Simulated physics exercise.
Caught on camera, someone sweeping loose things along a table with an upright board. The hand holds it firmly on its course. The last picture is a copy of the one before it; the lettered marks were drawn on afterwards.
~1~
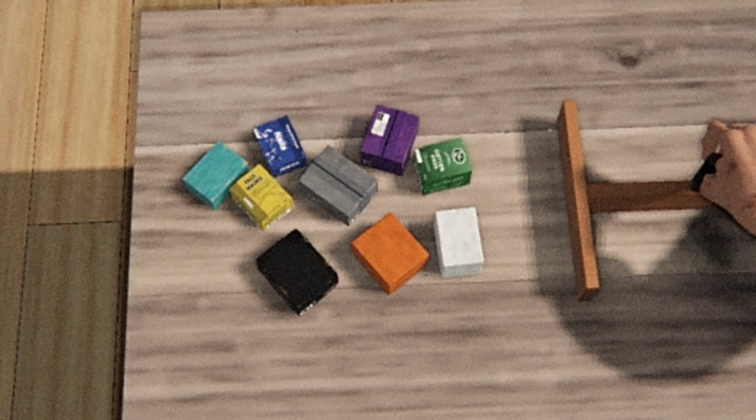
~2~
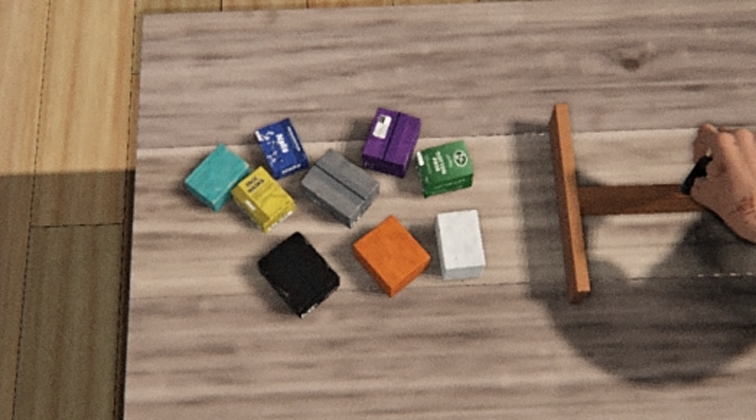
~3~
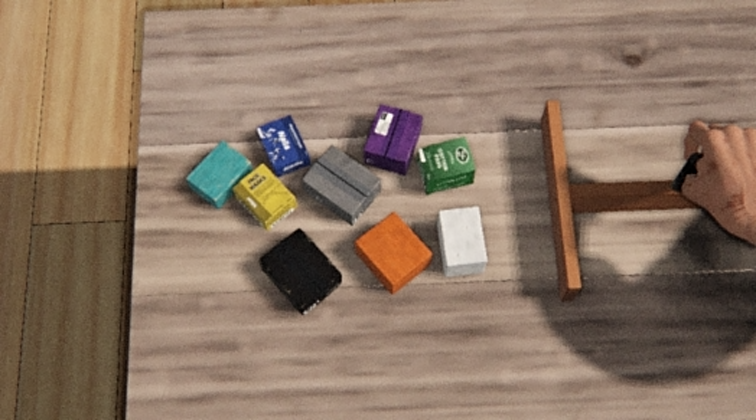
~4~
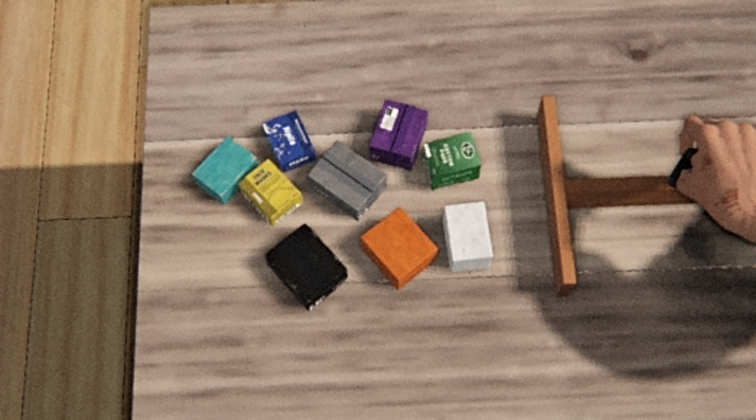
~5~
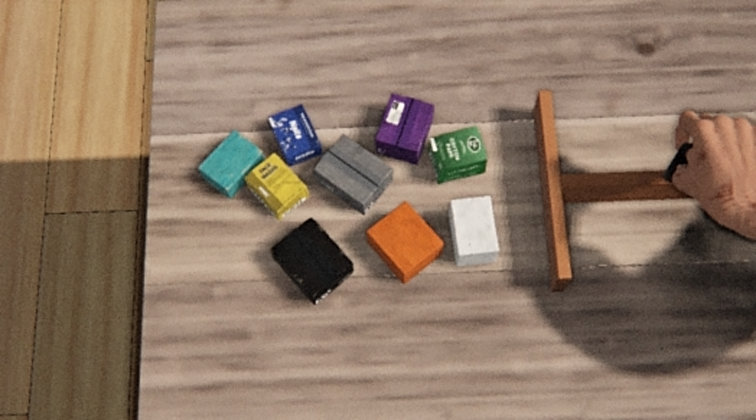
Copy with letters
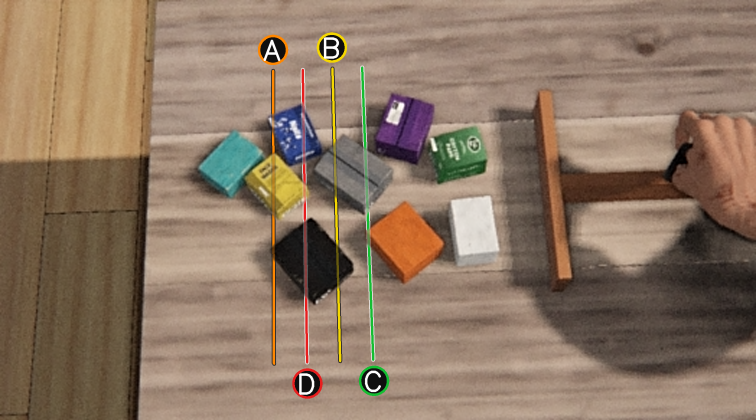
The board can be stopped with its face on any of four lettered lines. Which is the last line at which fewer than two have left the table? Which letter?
Line A.
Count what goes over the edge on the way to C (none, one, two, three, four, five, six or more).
In all, none.
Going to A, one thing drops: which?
The turquoise block goes over.
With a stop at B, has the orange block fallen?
No.
On the marked copy, A at (274, 209); B at (336, 207); C at (367, 206); D at (305, 208).
Taking A. A third of the way, board (452, 185); purple box (383, 124); orange block (370, 239).
Two thirds of the way, board (352, 189); turquoise block (213, 156); yellow box (225, 202).
When it is over, board (275, 192); turquoise block over the edge; yellow box (150, 205); one fallen.
As for the rest, B is within the limit but short; C is within the limit but short; D is within the limit but short.
